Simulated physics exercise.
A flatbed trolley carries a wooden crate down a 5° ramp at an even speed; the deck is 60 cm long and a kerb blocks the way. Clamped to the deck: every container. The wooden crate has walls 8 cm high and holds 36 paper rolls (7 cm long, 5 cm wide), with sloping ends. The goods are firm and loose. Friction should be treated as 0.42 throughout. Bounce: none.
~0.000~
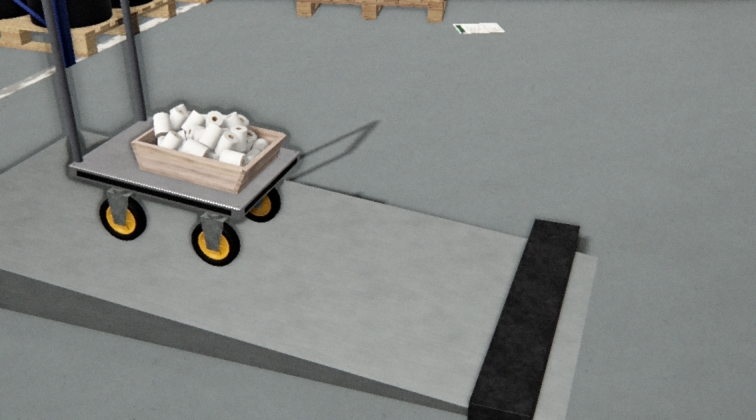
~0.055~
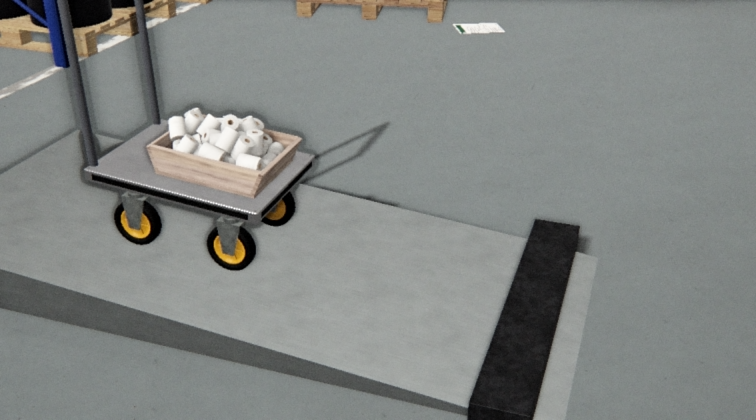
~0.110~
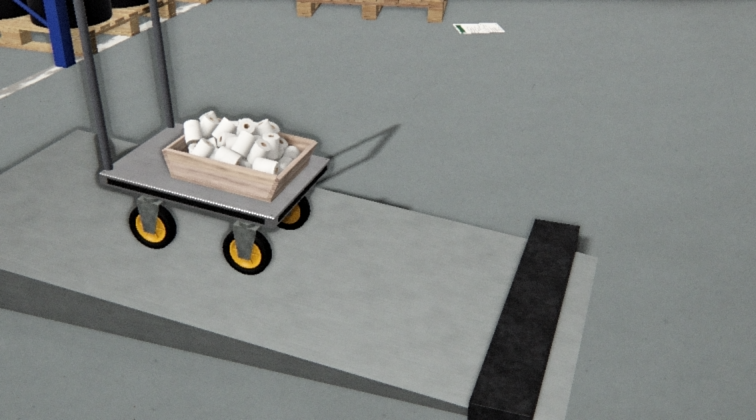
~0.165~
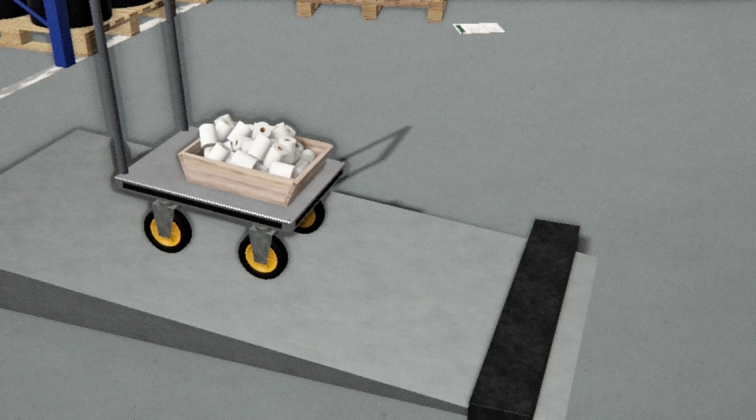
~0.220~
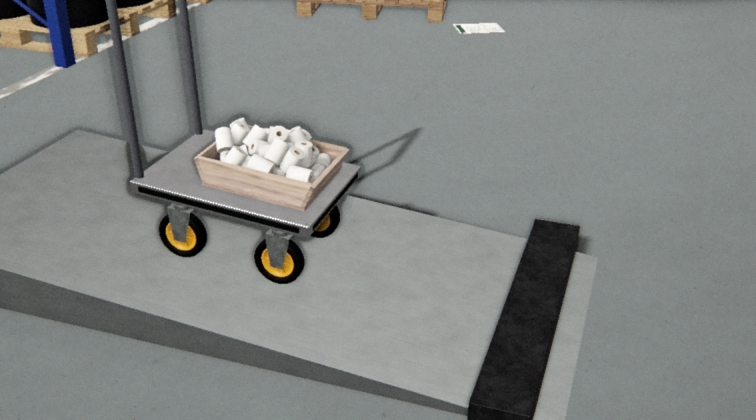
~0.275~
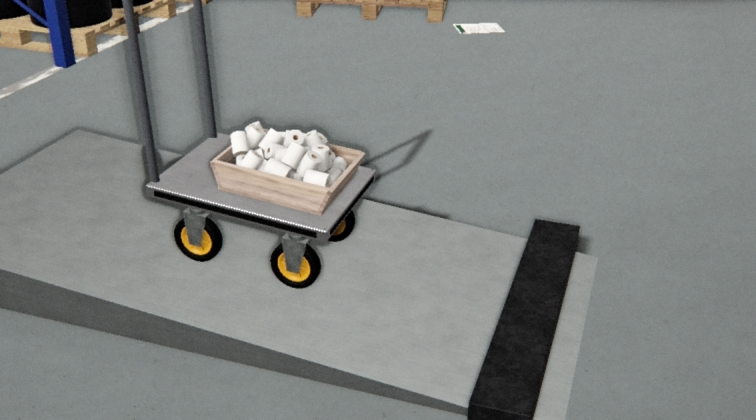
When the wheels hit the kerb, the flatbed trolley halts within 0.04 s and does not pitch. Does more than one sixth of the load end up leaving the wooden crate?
Left behind: Above five sixths.
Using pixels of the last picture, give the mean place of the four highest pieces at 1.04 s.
Mean place: About (488, 187) in the last picture.
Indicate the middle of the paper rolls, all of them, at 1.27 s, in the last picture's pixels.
Their middle is at about (474, 210).
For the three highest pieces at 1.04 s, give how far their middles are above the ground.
Mean height: Near 46 cm.
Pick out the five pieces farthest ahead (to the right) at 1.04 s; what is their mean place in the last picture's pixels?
About (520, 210).
After 0.82 s, impact.
After 0.92 s, wooden crate 36 in, 0 out.
After 1.04 s, wooden crate 36 in, 0 out.
After 1.27 s, wooden crate 34 in, 2 out.
When it is over (at 1.78 s), wooden crate 33 in, 3 out. Asked share, 3 of 36, 8 per cent.
